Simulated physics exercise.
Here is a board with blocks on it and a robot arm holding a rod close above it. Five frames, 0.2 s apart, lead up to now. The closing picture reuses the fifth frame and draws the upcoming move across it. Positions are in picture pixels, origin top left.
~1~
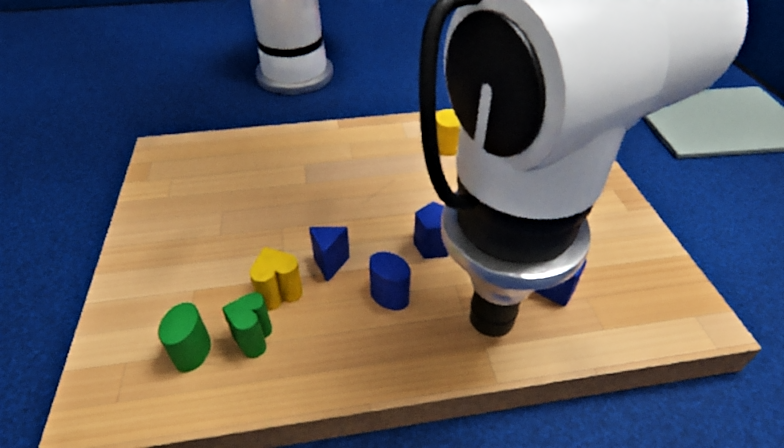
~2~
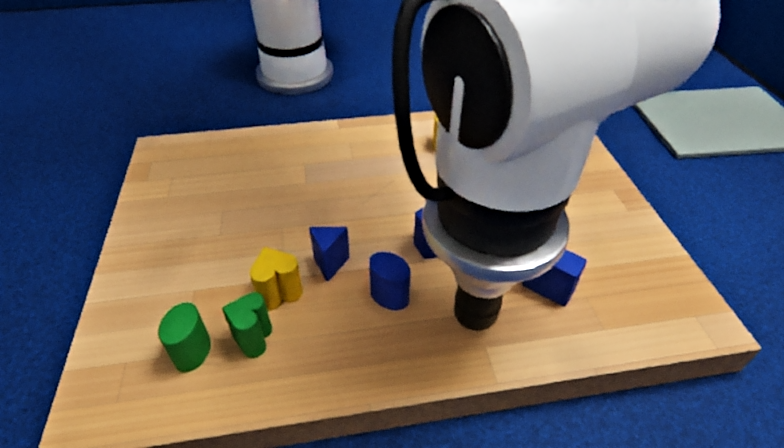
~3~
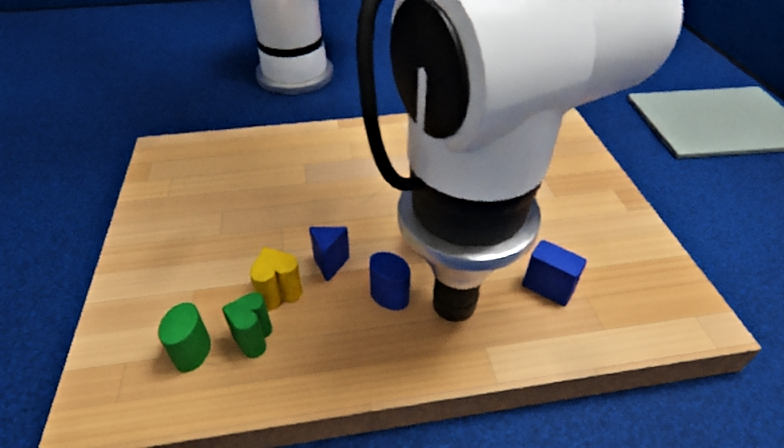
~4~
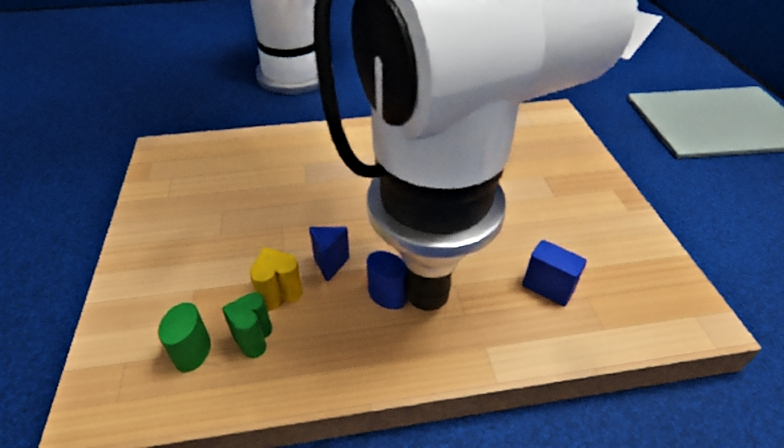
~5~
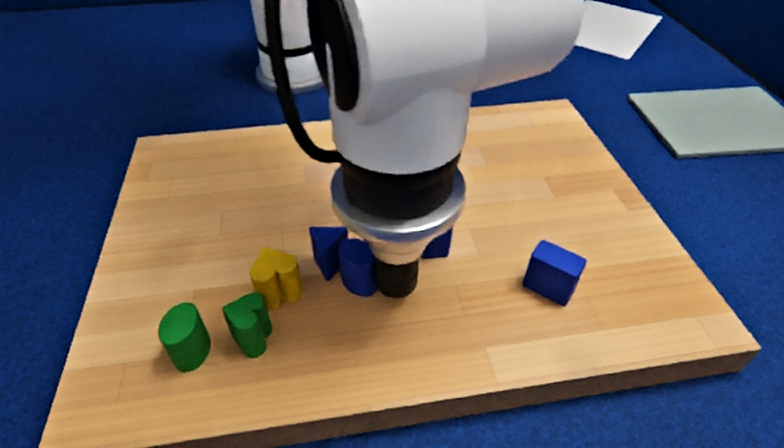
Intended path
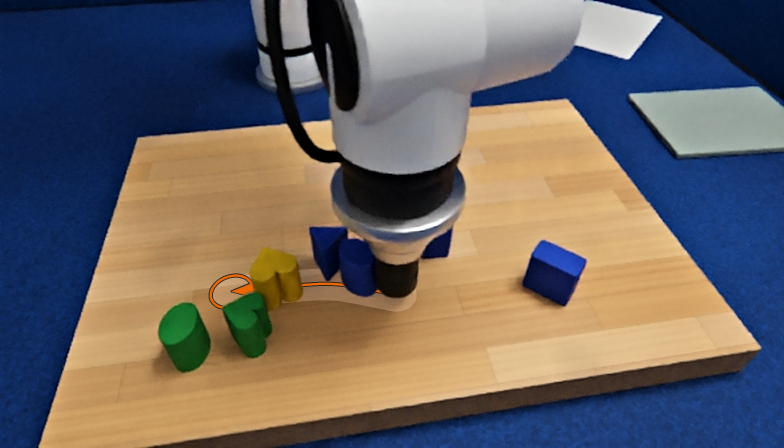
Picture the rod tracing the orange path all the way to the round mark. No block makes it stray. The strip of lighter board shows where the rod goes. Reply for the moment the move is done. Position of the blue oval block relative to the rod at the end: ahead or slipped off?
Fallen away.
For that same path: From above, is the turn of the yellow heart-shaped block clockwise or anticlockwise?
The block spins anticlockwise.
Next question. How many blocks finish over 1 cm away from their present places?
Going by the path, three or more of them shift by more than about 1 cm.
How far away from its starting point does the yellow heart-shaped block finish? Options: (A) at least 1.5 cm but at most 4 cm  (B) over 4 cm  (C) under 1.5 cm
I'll go with B - over 4 cm.
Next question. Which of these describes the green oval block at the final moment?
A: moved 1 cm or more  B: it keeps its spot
My answer is option B.
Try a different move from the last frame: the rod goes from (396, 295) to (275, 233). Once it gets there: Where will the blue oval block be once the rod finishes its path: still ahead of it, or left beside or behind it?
Carried ahead at the end.
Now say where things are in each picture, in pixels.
In the first picture, rod's lower end (491, 320); green oval block (178, 322); green heart-shaped block (244, 309); yellow heart-shaped block (272, 263); blue triangular piece (327, 234); blue oval block (390, 265).
In the second picture, rod (476, 313); blocks still.
In the third picture, rod (454, 305); blocks still.
In the fourth picture, rod (428, 295); blue oval block (387, 264).
In the fifth picture, rod (397, 283); green oval block (178, 322); green heart-shaped block (244, 309); yellow heart-shaped block (272, 263); blue triangular piece (327, 234); blue oval block (357, 252).
Drawn move, from (396, 295) through (315, 284) to (232, 291).
On the path given first. One third of the way, rod (341, 273); blue triangular piece (300, 215); blue oval block (313, 234), turned 40° clockwise.
Two thirds of the way, rod (284, 275); yellow heart-shaped block (234, 269); blue triangular piece (293, 208), turned 30° clockwise; blue oval block (290, 229).
At the end, rod (227, 280); green oval block still; green heart-shaped block still; yellow heart-shaped block (175, 283), turned 40° anticlockwise; blue triangular piece (293, 208), turned 30° clockwise; blue oval block (290, 229), turned 120° clockwise.
